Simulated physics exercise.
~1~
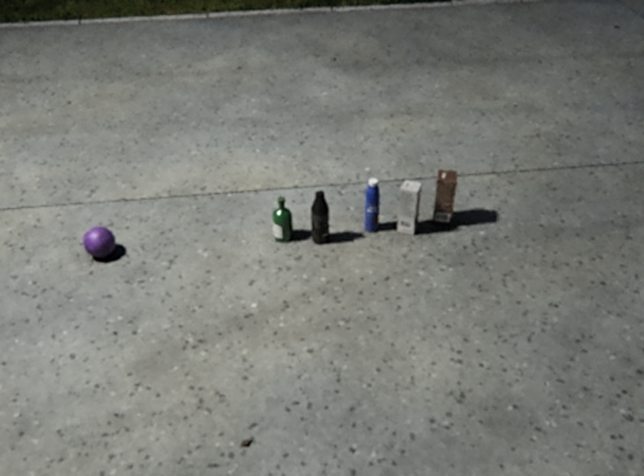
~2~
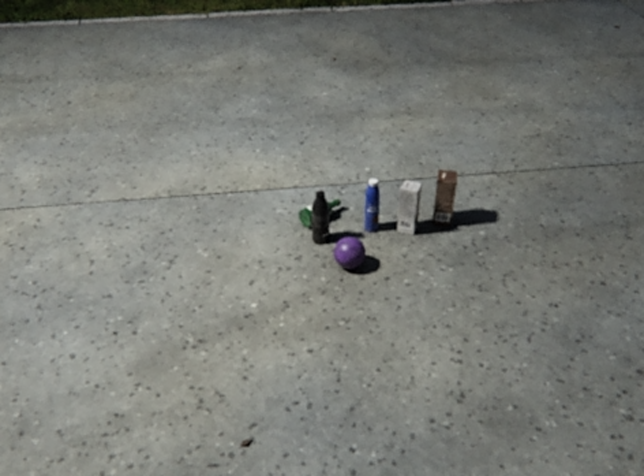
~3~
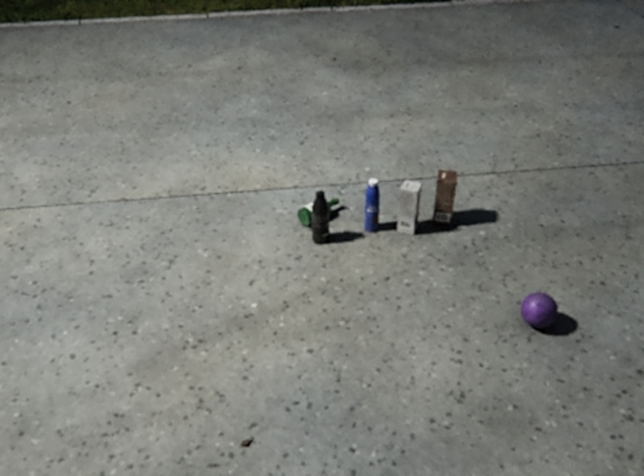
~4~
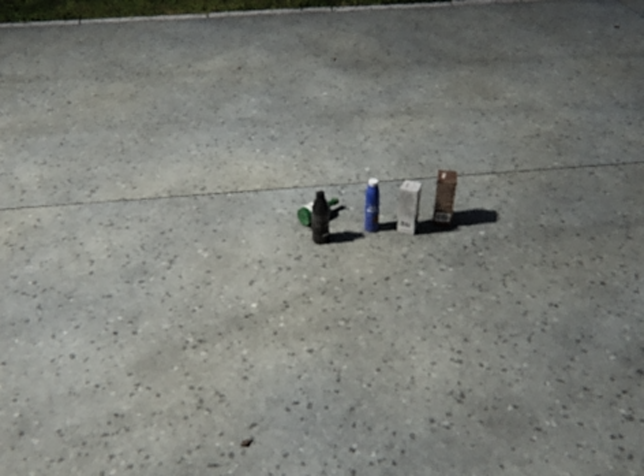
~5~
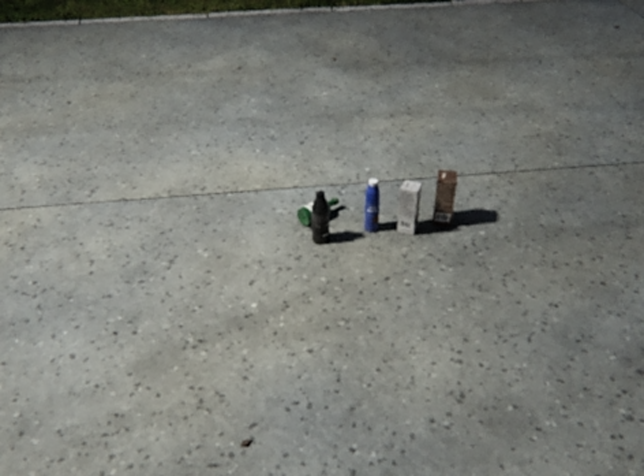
A purple ball sits at the left on a speckled grey concrete floor, seen from above by a still camera, with a strip of grass along the top edge. To its right stand a green bottle, a black bottle, a blue bottle with a white cap, a white carton and a brown carton. The ball rolls right, and the green bottle topples onto its side behind the black one. The ball passes in front of the others, continues toward the lower right and leaves the view. The green bottle stays lying down while the other four items remain upright.
